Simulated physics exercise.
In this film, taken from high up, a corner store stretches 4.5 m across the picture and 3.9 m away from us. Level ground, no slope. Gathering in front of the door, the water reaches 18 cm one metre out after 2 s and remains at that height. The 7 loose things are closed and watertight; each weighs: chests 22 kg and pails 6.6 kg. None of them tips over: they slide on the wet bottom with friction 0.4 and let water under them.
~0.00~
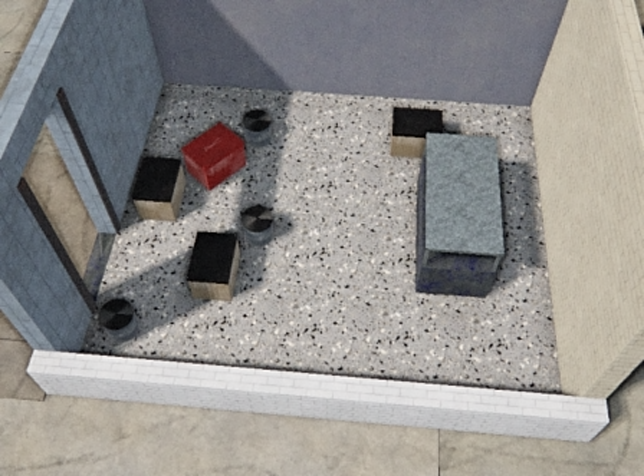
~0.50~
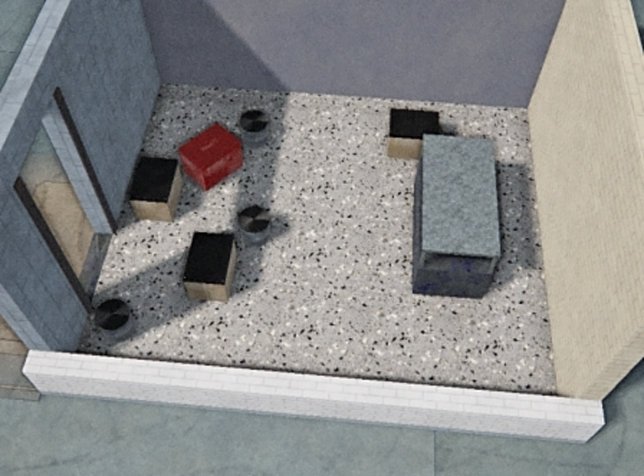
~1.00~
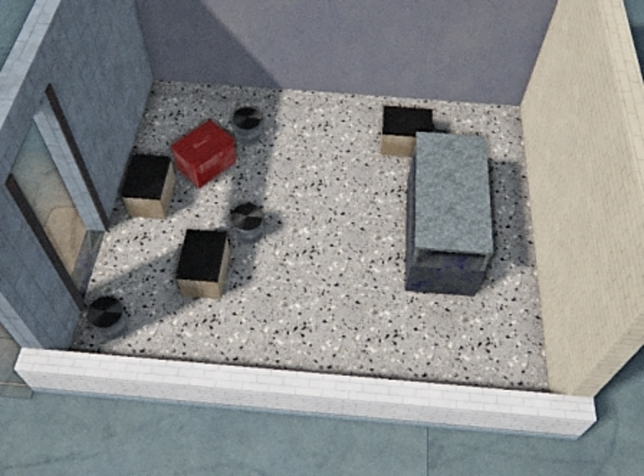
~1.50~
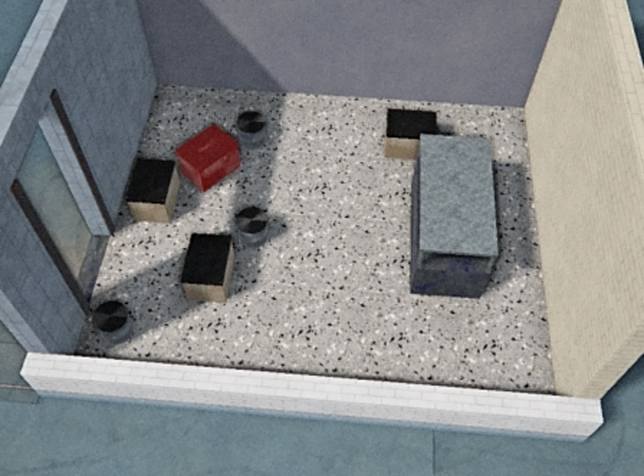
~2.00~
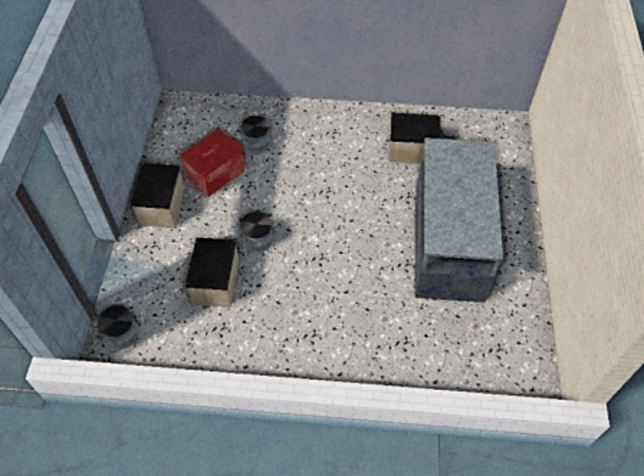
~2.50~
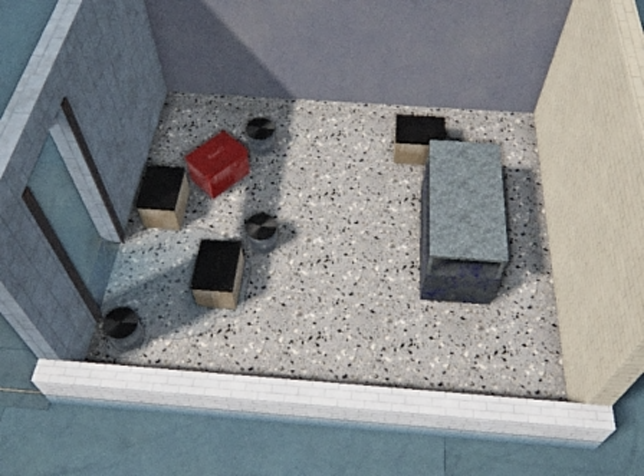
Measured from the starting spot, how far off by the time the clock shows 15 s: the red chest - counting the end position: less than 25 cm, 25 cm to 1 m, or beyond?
It's set to keep to its spot.
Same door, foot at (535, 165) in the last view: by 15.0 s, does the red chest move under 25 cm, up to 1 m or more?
In that case the red chest would have stayed about where it was.
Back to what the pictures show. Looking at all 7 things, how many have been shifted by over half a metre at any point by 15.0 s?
The total is 4.
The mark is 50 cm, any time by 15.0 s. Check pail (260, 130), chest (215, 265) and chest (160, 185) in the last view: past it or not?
Note - in order: Smaller; farther; smaller.
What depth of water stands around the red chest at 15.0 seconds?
Around 5 cm.
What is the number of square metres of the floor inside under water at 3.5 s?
Wet: Near 4.0 m2.
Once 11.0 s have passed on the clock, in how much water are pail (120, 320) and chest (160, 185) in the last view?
About 6 and 3 cm.
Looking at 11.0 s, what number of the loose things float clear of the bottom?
At that moment it comes to 0.
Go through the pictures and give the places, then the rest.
The red chest at (213, 145) rests on the ground; 0.0 m2 under water; 0 of 7 have shifted, in the first frame.
The red chest at (210, 145), on the bottom; 0.0 m2 under water; 0 of 7 have shifted, in the second frame.
The red chest at (202, 142), on the bottom; 0.0 m2 under water; 0 of 7 have shifted, in the third frame.
The red chest at (207, 146) rests on the ground; 0.0 m2 under water; 0 of 7 have shifted, in the fourth frame.
The red chest at (211, 151) rests on the ground; 0.3 m2 under water; 0 of 7 have shifted, in the fifth frame.
The red chest at (216, 153), on the bottom; water covers 1.2 m2; 0 of 7 have shifted, in the sixth frame.
After 3.5 s the red chest is near (216, 153), 0.0 m from its start, aground; 0 afloat.
After 6.8 s the red chest is near (216, 153), 0.0 m from its start, aground; 0 afloat.
After 11.0 s the red chest is near (216, 153), 0.0 m from its start, aground; 0 afloat.
After 15.0 s the red chest is near (216, 153), 0.0 m from its start, aground; 1 afloat.
